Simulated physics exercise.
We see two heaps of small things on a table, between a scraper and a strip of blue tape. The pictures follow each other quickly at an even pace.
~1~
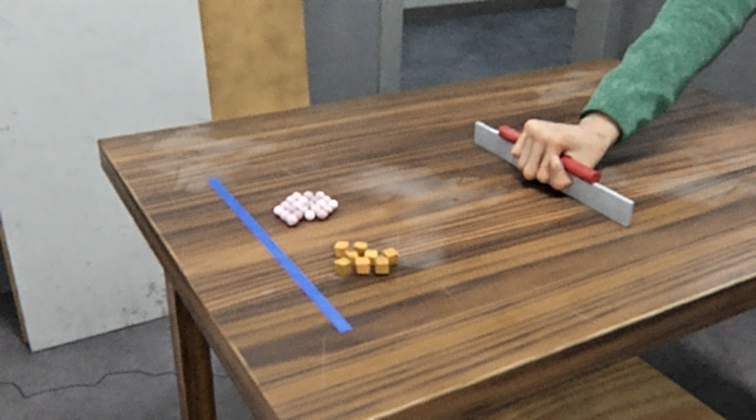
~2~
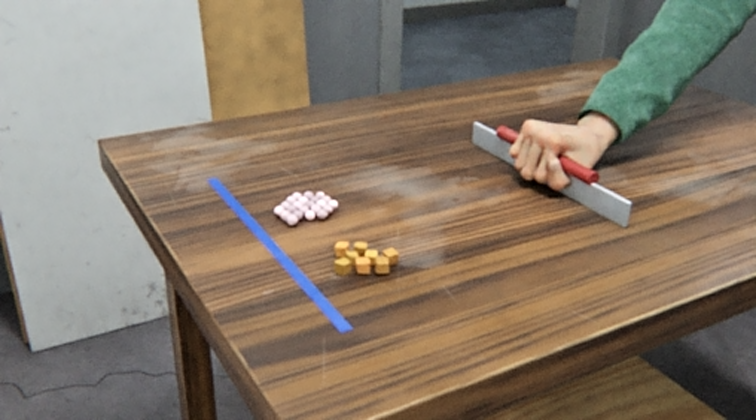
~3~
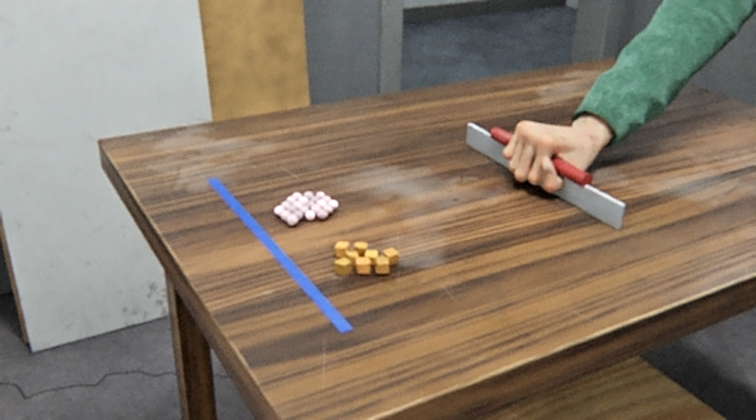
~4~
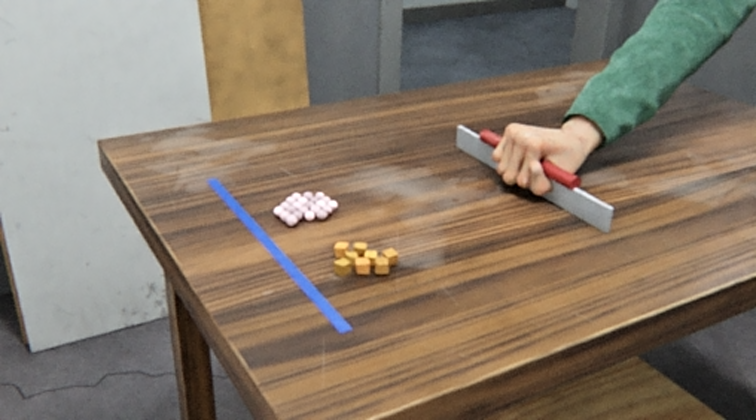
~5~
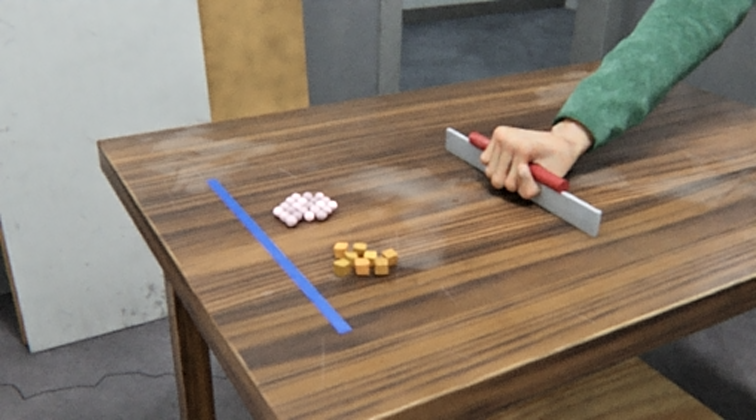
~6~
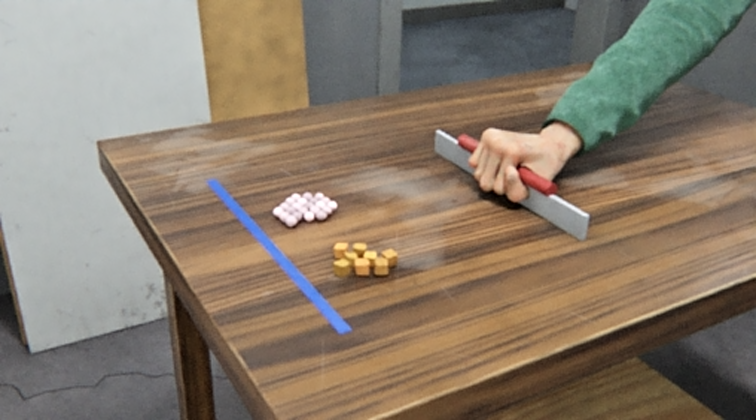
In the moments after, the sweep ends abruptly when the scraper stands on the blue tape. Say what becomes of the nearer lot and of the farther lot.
Here the nearer lot stays on top, and the farther lot loses pieces over the edge.
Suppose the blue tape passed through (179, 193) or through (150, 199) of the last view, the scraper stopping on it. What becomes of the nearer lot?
In the first try it all stops short of the edge; in the second it sends some to the floor.
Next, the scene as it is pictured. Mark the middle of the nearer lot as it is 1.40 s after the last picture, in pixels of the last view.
Close to (280, 281).
Then, 0.55 s later than the last frame, scraper still moving, near (389, 194); nearer lot all on the table, its front near (342, 268); farther lot all on the table, its front near (279, 212).
Then, 1.12 s later than the last frame, scraper stopped at the blue tape; nearer lot all on the table, its front near (274, 293); farther lot all on the table, its front near (229, 256).
Then, 1.40 s later than the last frame, scraper stopped at the blue tape; nearer lot all on the table, its front near (274, 293); farther lot roughly a third over the edge.
When it is over, scraper stopped at the blue tape; nearer lot all on the table, its front near (274, 293); farther lot every one over the edge.
